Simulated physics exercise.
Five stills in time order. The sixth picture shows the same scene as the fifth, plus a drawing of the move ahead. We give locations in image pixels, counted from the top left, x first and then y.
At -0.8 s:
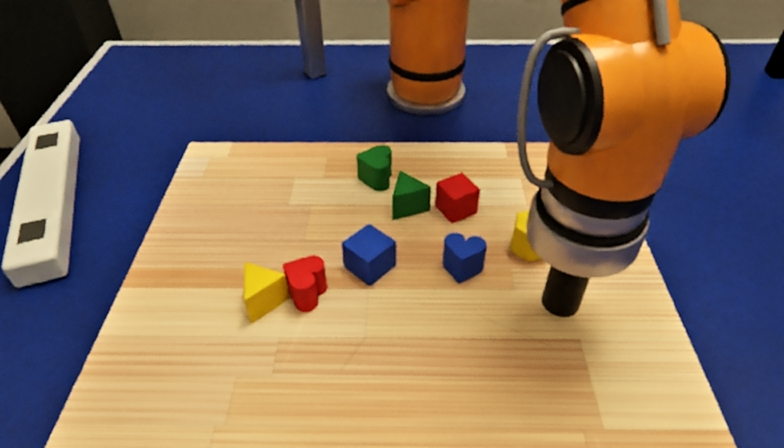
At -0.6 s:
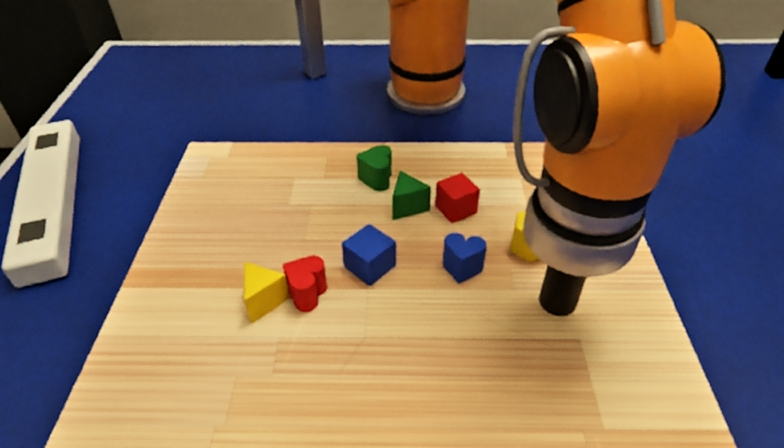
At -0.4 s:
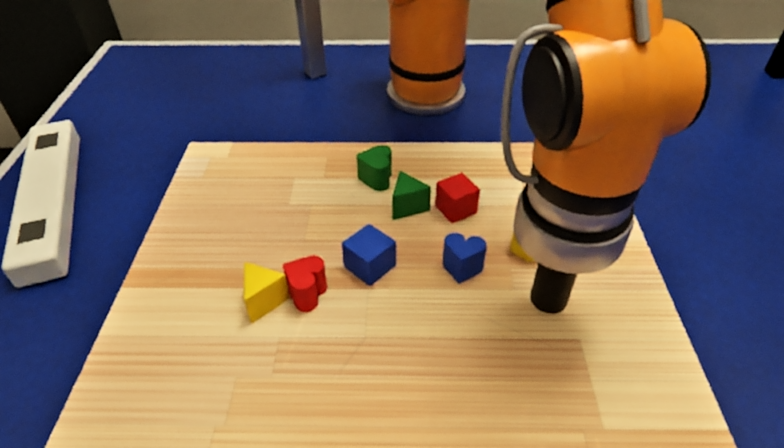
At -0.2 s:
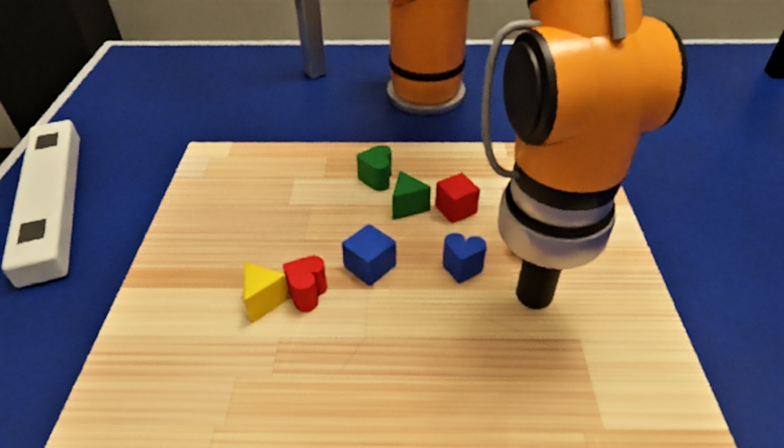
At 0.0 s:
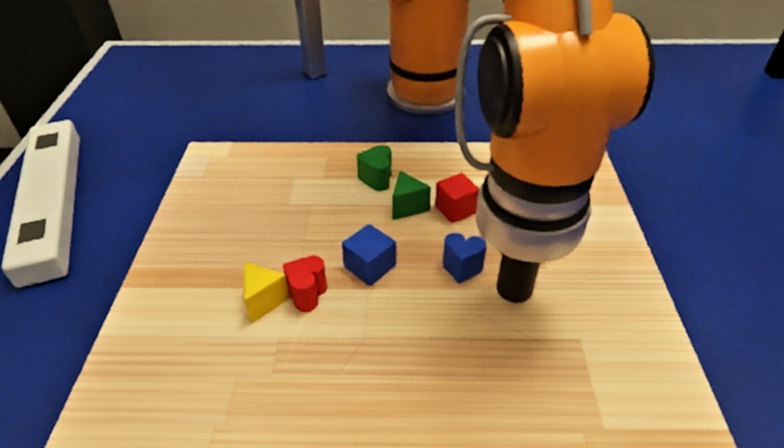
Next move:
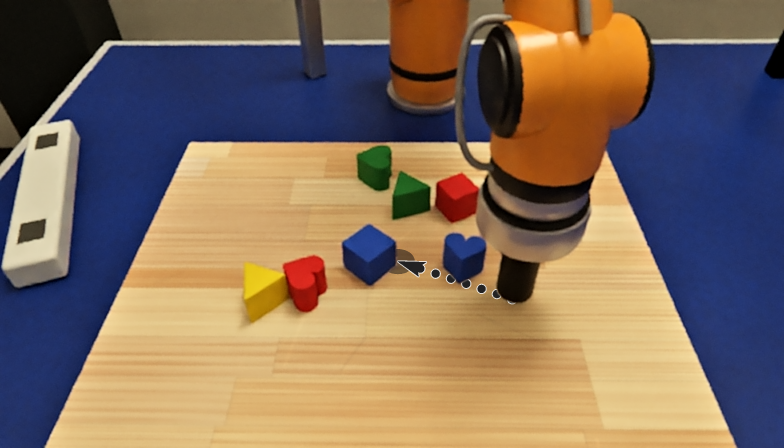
An orange robot arm with a short black bar slid slowly left across a wooden board, moving closer to a blue heart block, while the red, green, blue and yellow blocks stayed still.
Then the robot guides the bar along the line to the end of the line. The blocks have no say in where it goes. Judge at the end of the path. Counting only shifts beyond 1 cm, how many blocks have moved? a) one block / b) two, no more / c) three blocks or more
b - two, no more.
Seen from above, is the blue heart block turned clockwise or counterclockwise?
It twists clockwise.
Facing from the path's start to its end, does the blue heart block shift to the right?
Yes
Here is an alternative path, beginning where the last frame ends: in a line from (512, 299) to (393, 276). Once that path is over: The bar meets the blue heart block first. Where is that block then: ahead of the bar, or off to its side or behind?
As far as I can tell, the blue heart block has dropped away to the side or behind.
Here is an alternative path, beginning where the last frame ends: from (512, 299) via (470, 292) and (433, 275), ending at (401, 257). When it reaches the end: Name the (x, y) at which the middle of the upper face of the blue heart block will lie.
Just about (449, 230).
Path on the board, in a line from (512, 299) to (398, 261).
On the path given first. One third of the way, bar at (474, 276); blue heart block at (457, 240).
Two thirds of the way, bar at (434, 263); blue heart block at (437, 226), turned 45° clockwise.
At the end, bar at (398, 251); blue square at (354, 241), turned 15° anticlockwise; blue heart block at (435, 224), turned 55° clockwise; yellow hexagon in place.
